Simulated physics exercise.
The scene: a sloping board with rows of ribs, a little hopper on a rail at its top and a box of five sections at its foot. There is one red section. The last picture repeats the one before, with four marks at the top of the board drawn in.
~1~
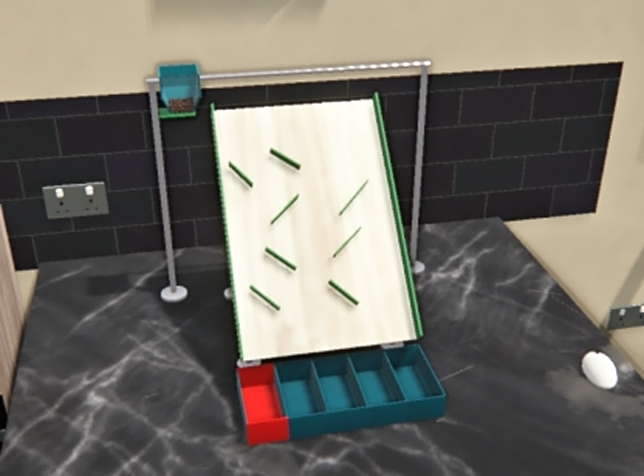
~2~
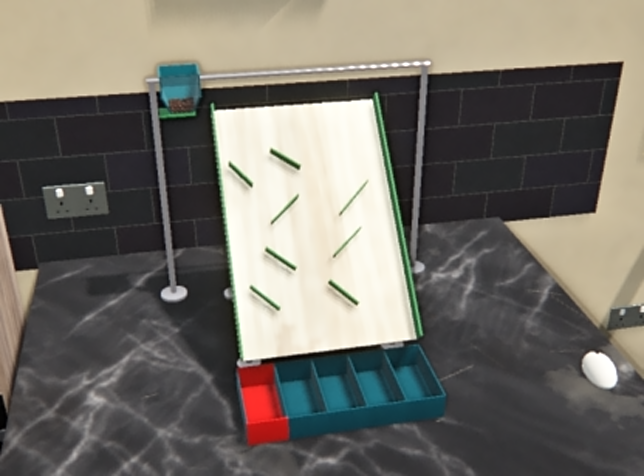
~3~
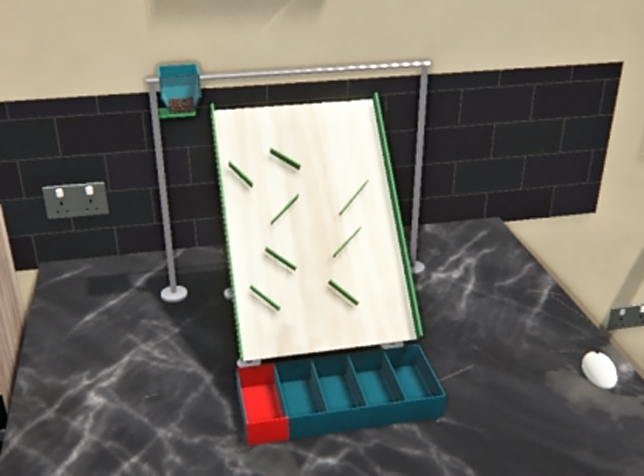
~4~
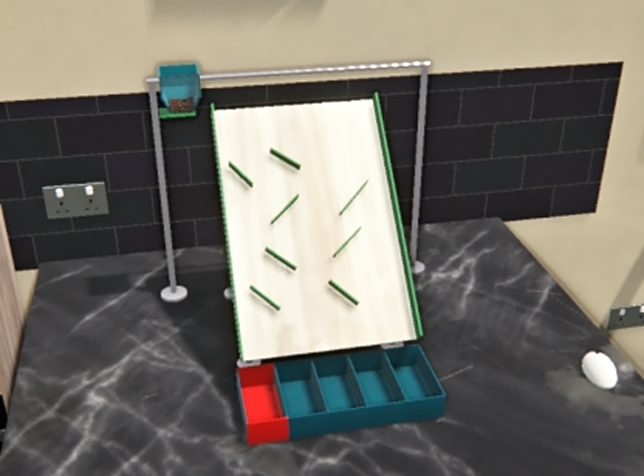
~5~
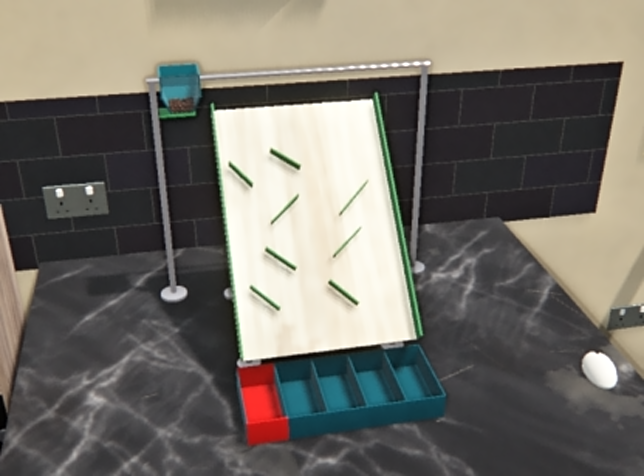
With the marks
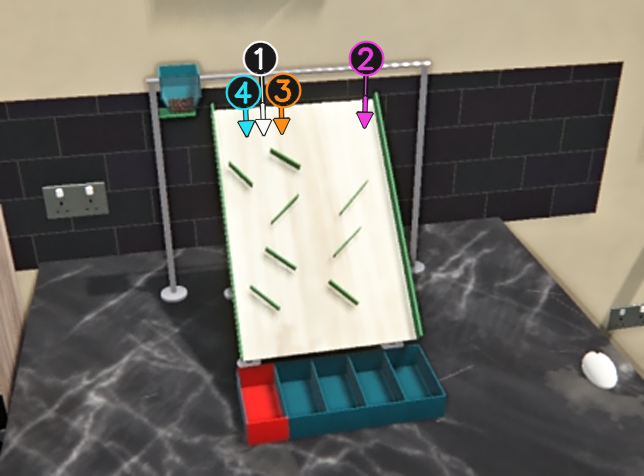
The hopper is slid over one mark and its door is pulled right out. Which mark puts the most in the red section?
The answer is mark 4.
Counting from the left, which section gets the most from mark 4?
The first from the left.
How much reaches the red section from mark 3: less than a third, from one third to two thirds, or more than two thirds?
Less than a third.
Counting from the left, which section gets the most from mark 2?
The fifth.
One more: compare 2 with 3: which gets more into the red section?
3.
On the marked copy, mark 1 meets the board at (263, 129); mark 2 meets the board at (364, 122); mark 3 meets the board at (281, 128); mark 4 meets the board at (246, 130).
Choosing 1, roughly a quarter in the red section, roughly two thirds in other sections, about a tenth outside the box.
Choosing 2, just a few in the red section, roughly two thirds in other sections, roughly a third outside the box.
Choosing 3, about a tenth in the red section, the larger part in other sections, about a tenth outside the box.
Choosing 4, roughly half in the red section, roughly a third in other sections, about a tenth outside the box.
